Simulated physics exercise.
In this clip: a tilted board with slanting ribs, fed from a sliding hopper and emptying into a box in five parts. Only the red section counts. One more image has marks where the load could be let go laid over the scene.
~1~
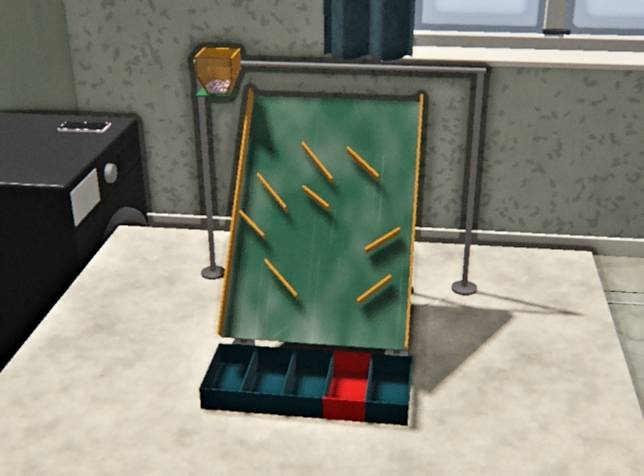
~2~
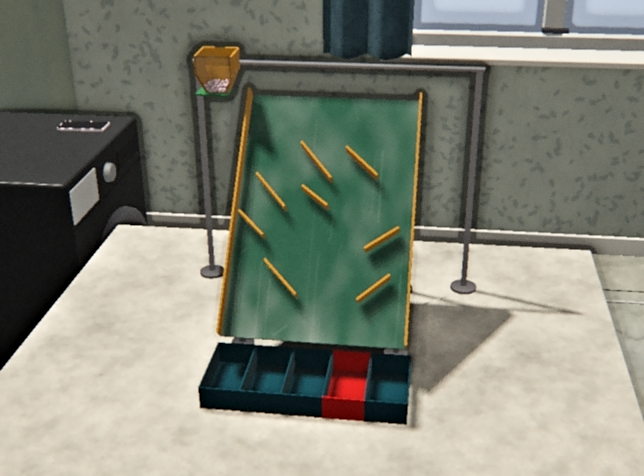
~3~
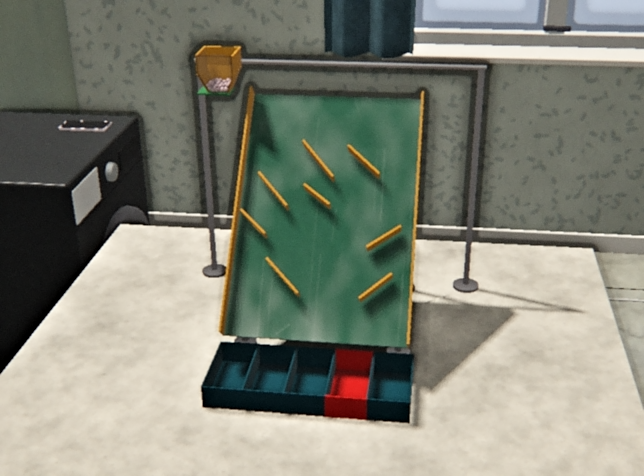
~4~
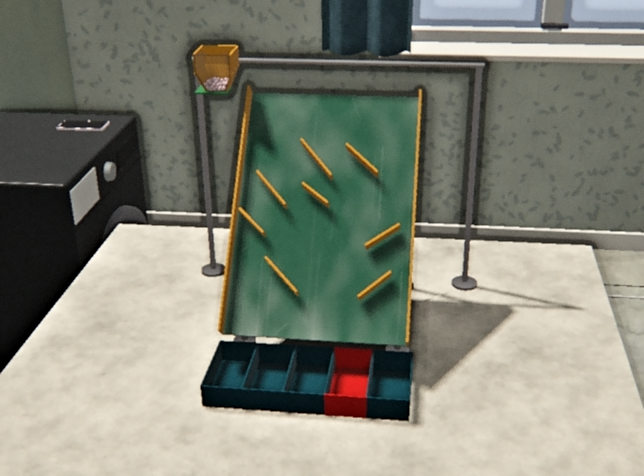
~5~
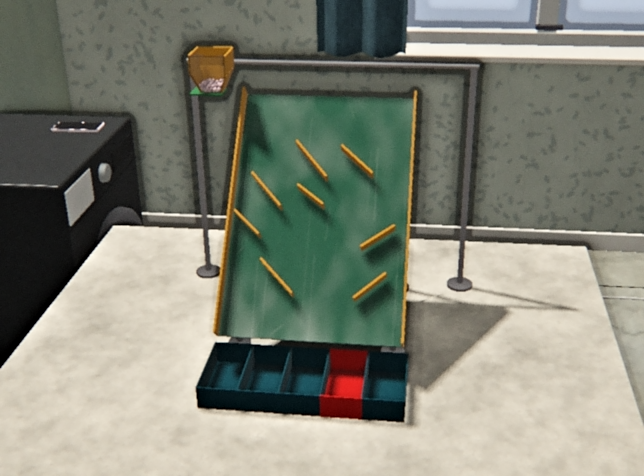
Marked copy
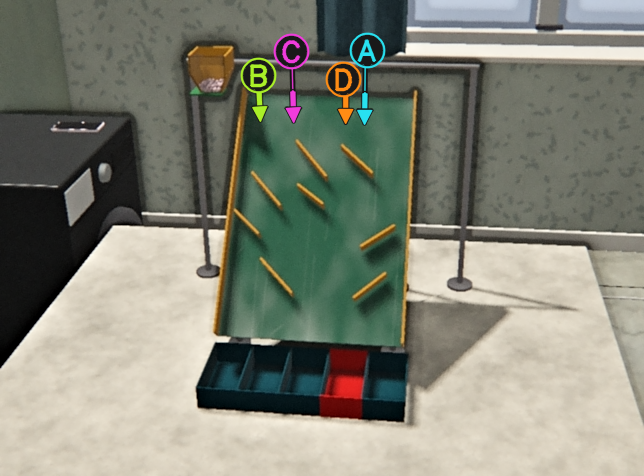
A tilted green board with slanting orange ribs stood above a dark box with one red section, a small hopper of pale bits at its upper left, and nothing moved except a slight shake of the view.
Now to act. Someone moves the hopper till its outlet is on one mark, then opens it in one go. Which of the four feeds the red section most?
Take B.
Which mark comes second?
That would be C.
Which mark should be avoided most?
The answer is A.
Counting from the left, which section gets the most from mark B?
It is the fourth one.
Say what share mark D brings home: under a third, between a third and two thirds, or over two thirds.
Under a third.
On the marked copy, mark A meets the board at (364, 119); mark B meets the board at (260, 116); mark C meets the board at (293, 117); mark D meets the board at (345, 118).
If A is chosen, a stray few in the red section, most in other sections, a small part outside the box.
If B is chosen, about half in the red section, about a third in other sections, a small part held on the board, a small part outside the box.
If C is chosen, about a third in the red section, about half in other sections, a small part outside the box.
If D is chosen, about a quarter in the red section, about two thirds in other sections, a small part outside the box.
